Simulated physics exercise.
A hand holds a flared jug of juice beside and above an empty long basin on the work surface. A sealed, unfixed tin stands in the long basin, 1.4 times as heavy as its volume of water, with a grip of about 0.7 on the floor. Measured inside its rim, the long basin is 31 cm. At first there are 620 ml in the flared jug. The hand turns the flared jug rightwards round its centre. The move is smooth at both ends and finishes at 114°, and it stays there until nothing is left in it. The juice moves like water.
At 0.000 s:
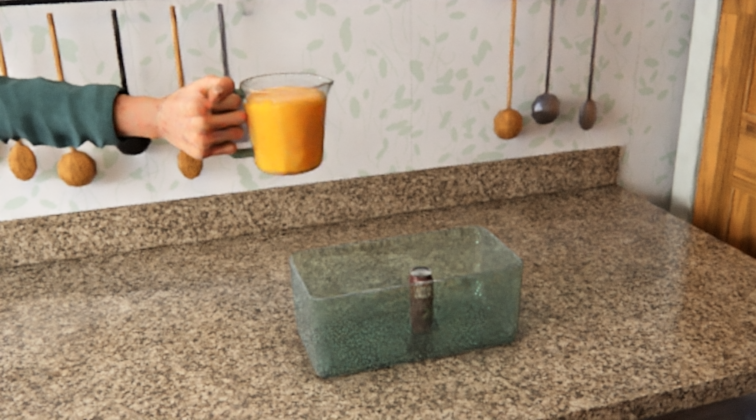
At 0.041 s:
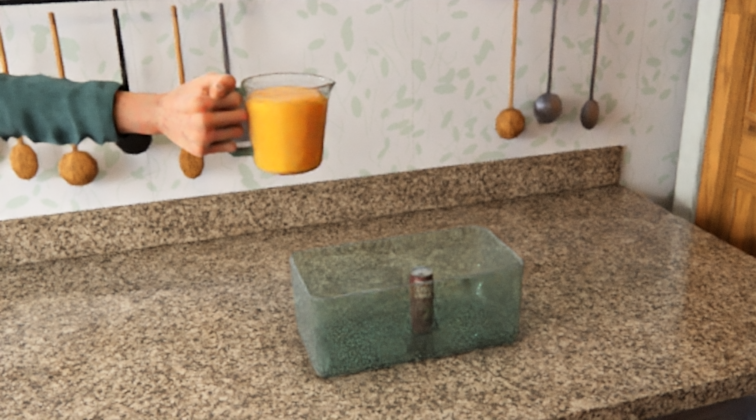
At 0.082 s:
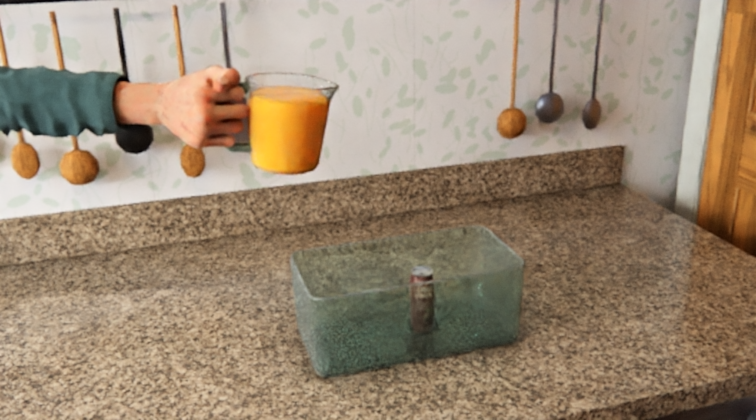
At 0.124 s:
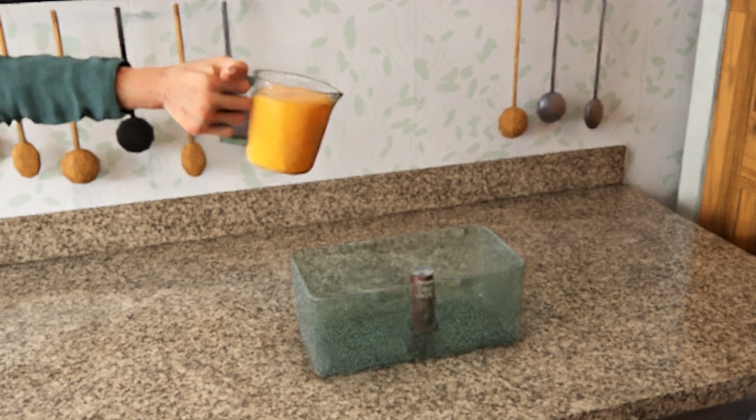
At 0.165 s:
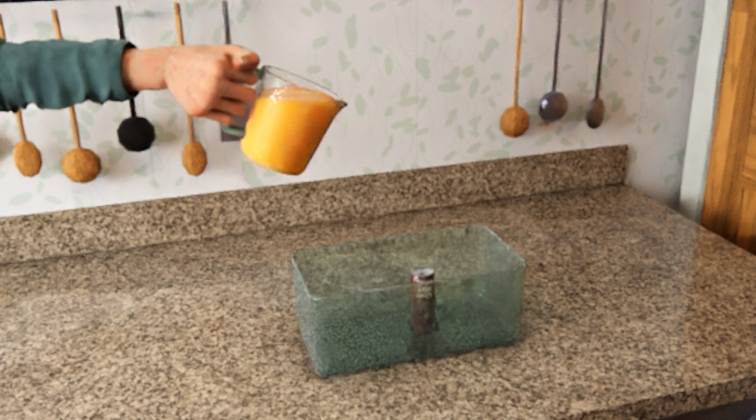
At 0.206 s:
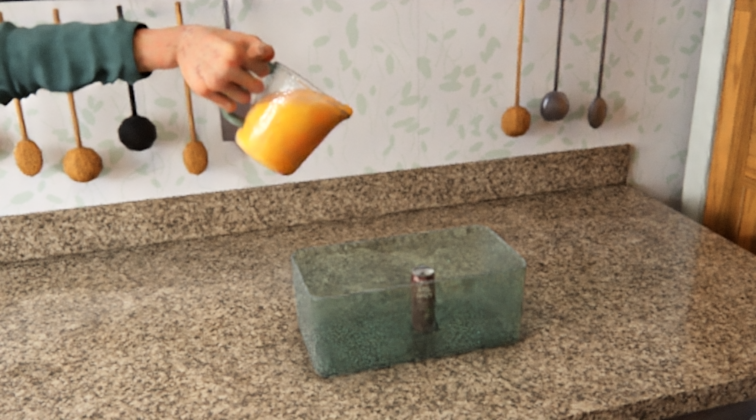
The clip shows a hand holding a flared glass jug of orange juice above and to the left of an empty, long glass basin on a speckled work surface, then gradually tilting the jug rightwards as the juice shifts towards its rim.
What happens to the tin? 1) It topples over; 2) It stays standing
Answer: 1.
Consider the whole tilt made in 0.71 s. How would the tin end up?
In that case the tin stays vertical.
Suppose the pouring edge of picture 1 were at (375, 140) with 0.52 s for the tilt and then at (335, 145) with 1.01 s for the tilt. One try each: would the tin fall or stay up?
In the first try it remains standing; in the second it remains standing.
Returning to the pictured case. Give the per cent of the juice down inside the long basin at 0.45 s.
I'd estimate some 12 percent of the liquid.
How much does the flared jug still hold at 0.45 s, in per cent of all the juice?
I'd put it near 38 percent.
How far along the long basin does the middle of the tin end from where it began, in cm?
The tin's middle ends up about 7.5 cm along the basin.
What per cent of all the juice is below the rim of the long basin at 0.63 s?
Roughly 76 %.
After 0.45 s the tilt is 109° and 38 per cent is still to pour; the tin stands where it began.
After 0.63 s the tilt is 114° and 4 per cent is still to pour; the tin leans 12°.
After 0.82 s the tilt is 114° and 0 per cent is still to pour; the tin leans 52°.
After 1.02 s the tilt is 114° and 0 per cent is still to pour; the tin lies on its side.
In the end the tin lies on its side.
